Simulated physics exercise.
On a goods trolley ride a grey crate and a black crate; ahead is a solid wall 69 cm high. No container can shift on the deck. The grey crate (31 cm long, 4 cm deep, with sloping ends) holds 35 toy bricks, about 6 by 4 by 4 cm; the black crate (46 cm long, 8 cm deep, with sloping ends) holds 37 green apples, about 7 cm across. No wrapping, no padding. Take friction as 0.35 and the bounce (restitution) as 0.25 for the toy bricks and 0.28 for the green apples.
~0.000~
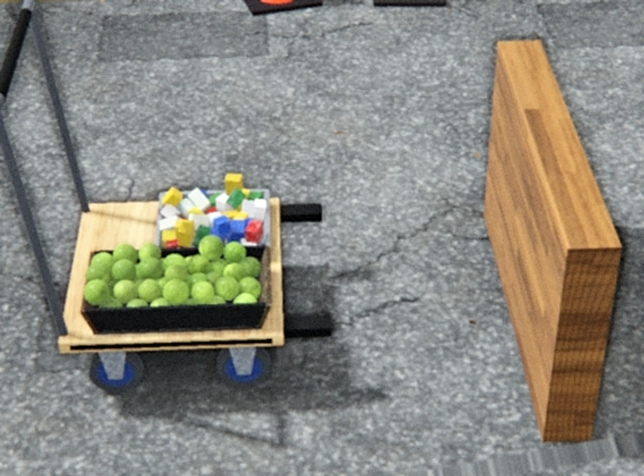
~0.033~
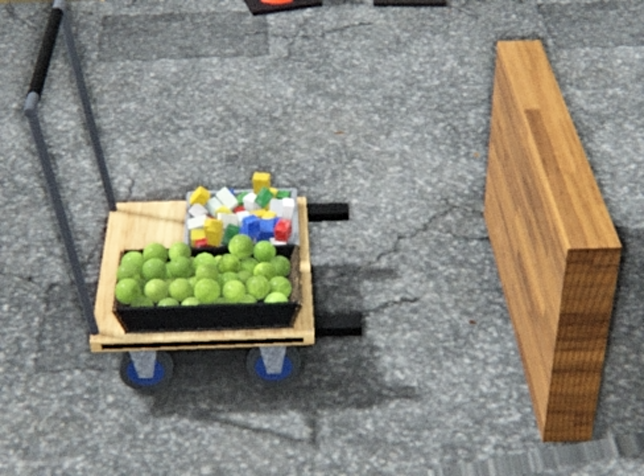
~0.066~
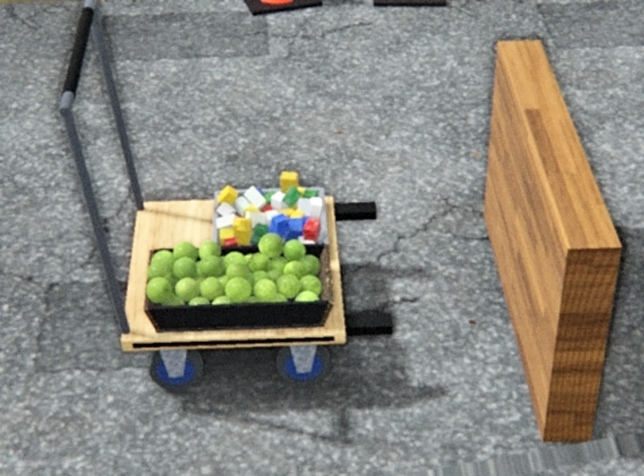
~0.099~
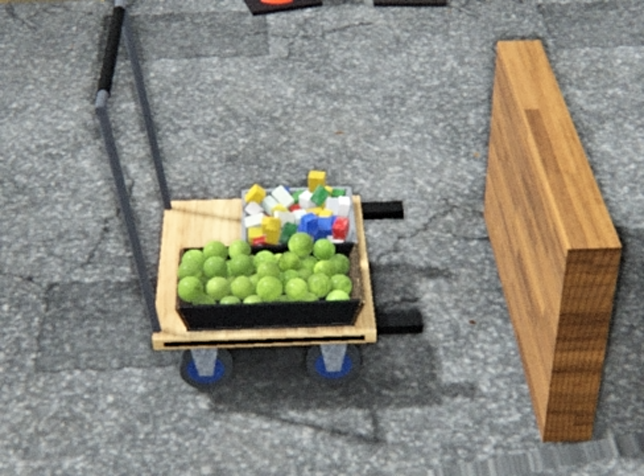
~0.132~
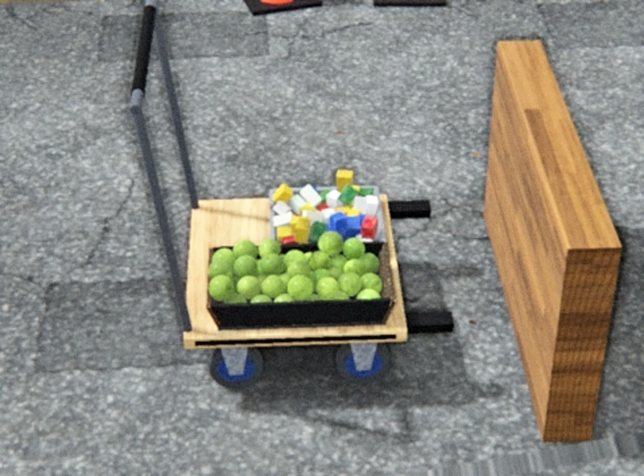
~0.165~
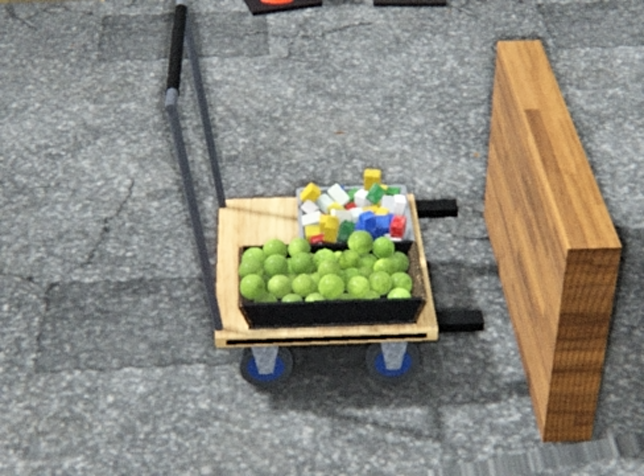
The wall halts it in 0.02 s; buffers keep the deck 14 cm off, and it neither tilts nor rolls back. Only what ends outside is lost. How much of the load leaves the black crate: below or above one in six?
The black crate loses over a sixth of its green apples.
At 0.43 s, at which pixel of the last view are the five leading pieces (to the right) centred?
Near (511, 216).
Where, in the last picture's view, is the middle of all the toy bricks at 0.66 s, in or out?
Near (423, 218).
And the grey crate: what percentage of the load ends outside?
Grey crate 30 per cent.
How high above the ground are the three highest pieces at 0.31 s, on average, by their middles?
Roughly 48 cm.
After 0.21 s, impact.
After 0.31 s, grey crate 32 in, 3 out and black crate 33 in, 4 out.
After 0.43 s, grey crate 27 in, 8 out and black crate 24 in, 13 out.
After 0.66 s, grey crate 24 in, 11 out and black crate 21 in, 16 out.
Outcome (at 1.16 s), grey crate 24 in, 11 out and black crate 21 in, 16 out. Asked share, 16 of 37, 43 per cent.
